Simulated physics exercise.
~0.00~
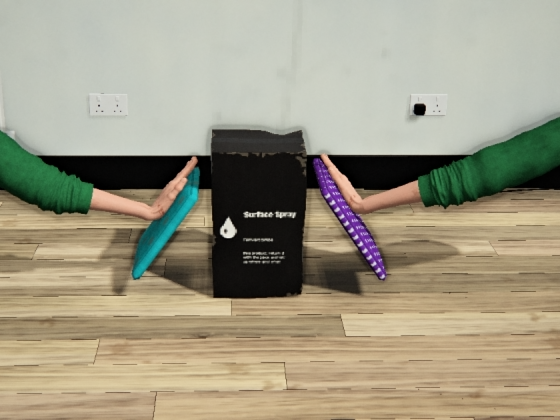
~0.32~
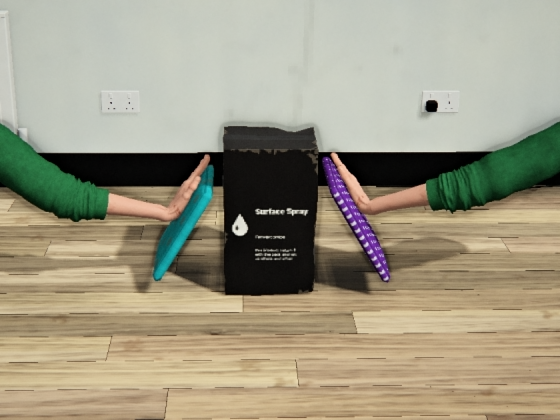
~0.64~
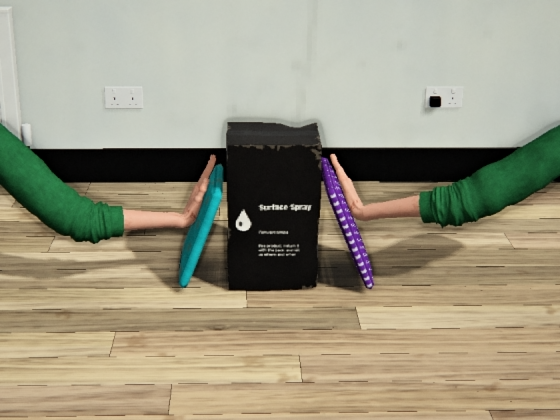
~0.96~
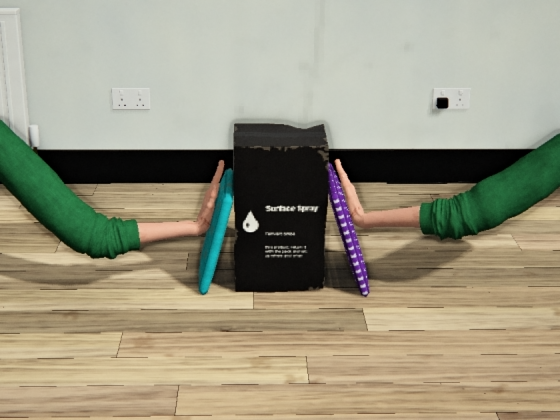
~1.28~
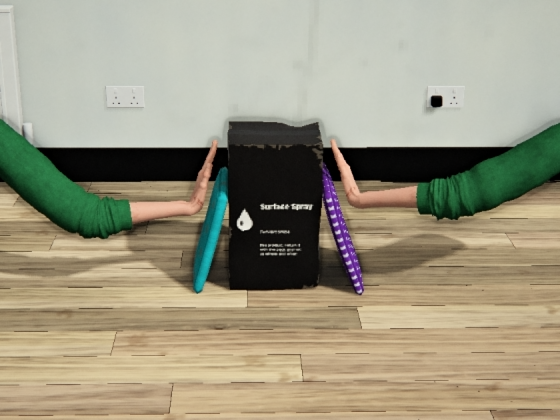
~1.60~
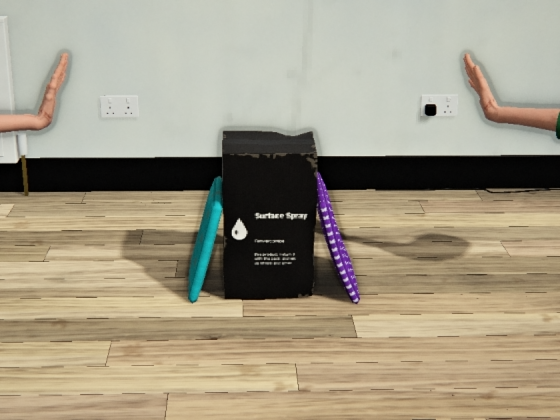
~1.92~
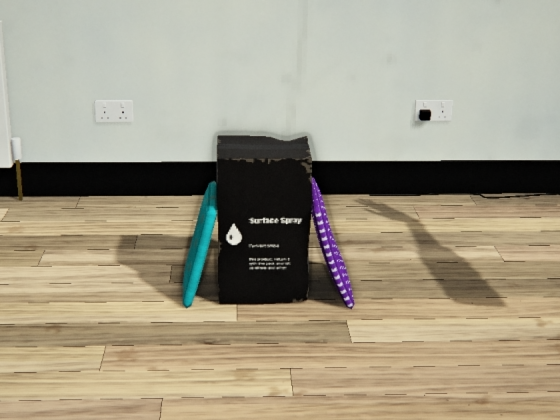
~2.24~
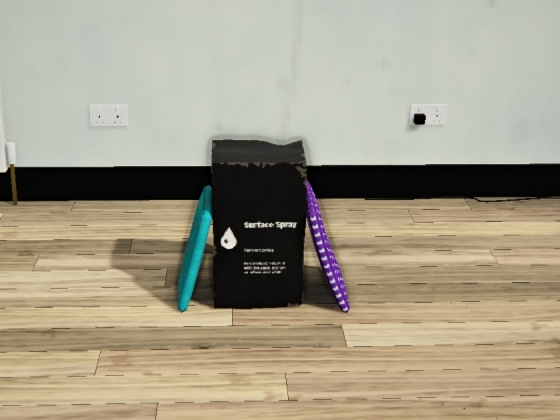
Two hands in green sleeves reach in from either side of a black box labelled Surface Spray, which stands on a pale wooden floor before a light wall with a black skirting strip and two sockets, seen from the front by a slightly swaying camera. The left hand holds a turquoise pad and the right hand a purple, bumpy one, both slanting toward the box. The hands tip the pads more upright against its sides. The palms then let go, lift away and leave the view. Both pads stay leaning on the upright box.
